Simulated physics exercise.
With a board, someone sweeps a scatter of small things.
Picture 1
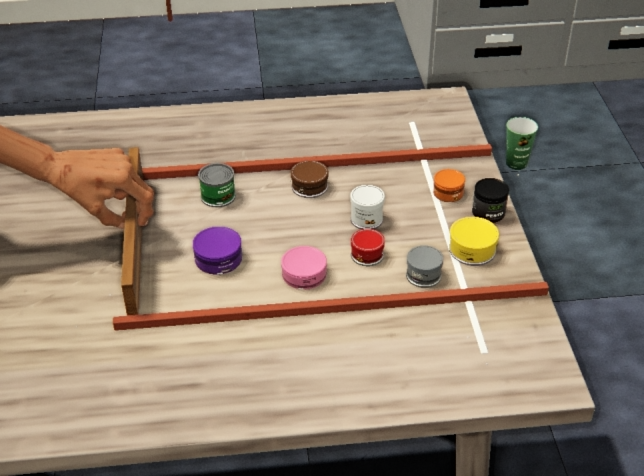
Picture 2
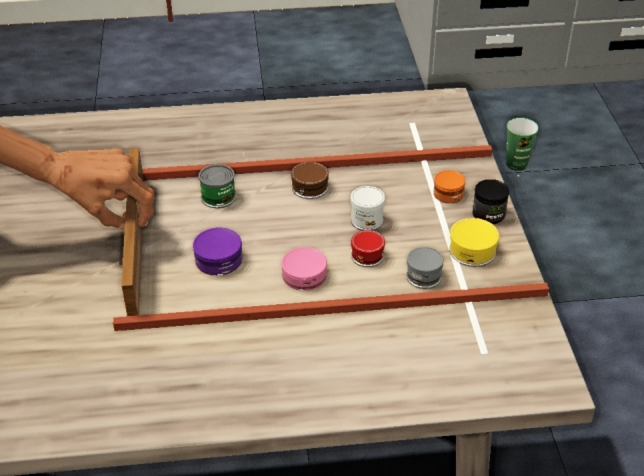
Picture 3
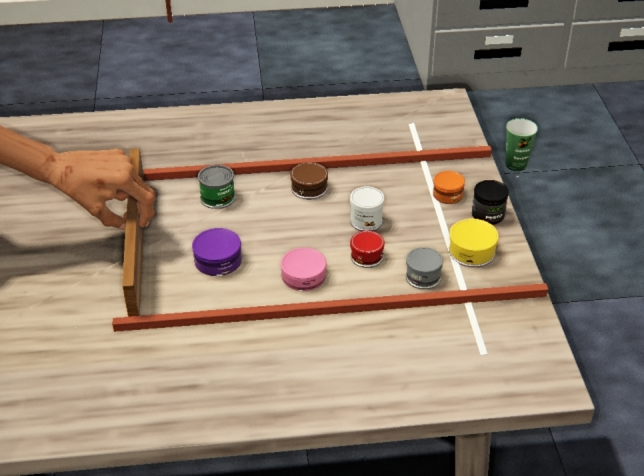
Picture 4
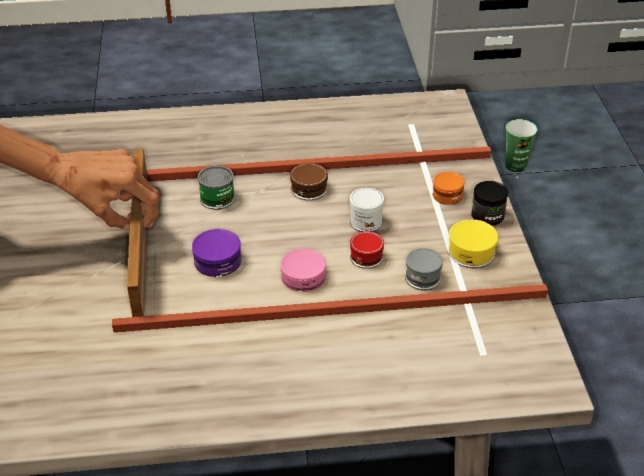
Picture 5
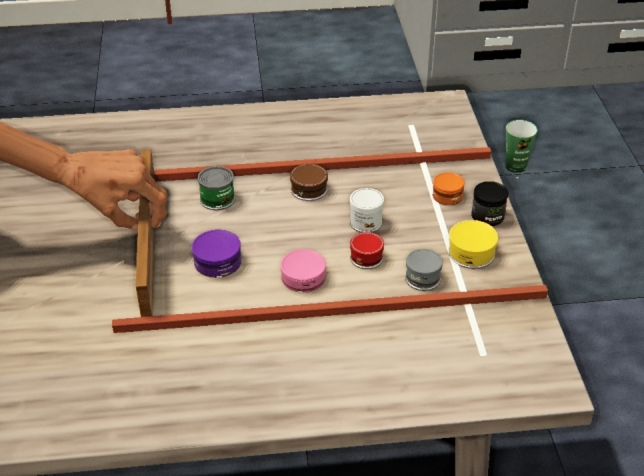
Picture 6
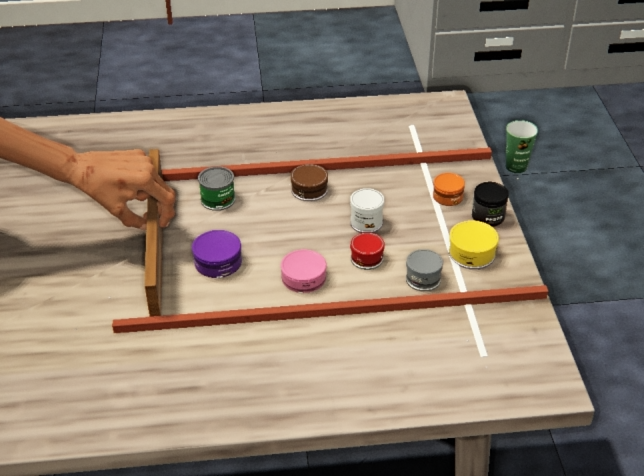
We see a hand holding an upright wooden board between two red rails on a table, with colourful small tubs and tins scattered to its right. The hand slides the board slightly rightward, while the containers stay in place.
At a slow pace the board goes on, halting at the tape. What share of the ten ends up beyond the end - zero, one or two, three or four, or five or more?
What ends up beyond the end is one or two of them.
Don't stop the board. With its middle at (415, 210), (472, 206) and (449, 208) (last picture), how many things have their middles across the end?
In order, that gives 0, then 5, then 1.
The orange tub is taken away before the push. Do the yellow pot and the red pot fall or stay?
So the yellow pot goes off the edge and the red pot is still there.
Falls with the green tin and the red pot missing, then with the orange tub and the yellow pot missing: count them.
Tally per try: 0 / 0.
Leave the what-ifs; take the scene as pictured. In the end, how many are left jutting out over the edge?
Expected count: 0.
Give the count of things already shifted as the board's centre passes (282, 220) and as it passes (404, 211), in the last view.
Respectively 4 and 8.
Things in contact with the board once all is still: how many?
Number: 4.
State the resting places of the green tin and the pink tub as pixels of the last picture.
Near (447, 174) and (479, 263).
Soon after, none off yet; black tub at rest near (490, 204); yellow pot at rest near (473, 245); orange tub at rest near (449, 189).
After that, none off yet; black tub at rest near (490, 204); yellow pot displaced a little near (493, 242); orange tub at rest near (449, 189).
In the end, the number that fall off is one or two; gone, yellow pot.
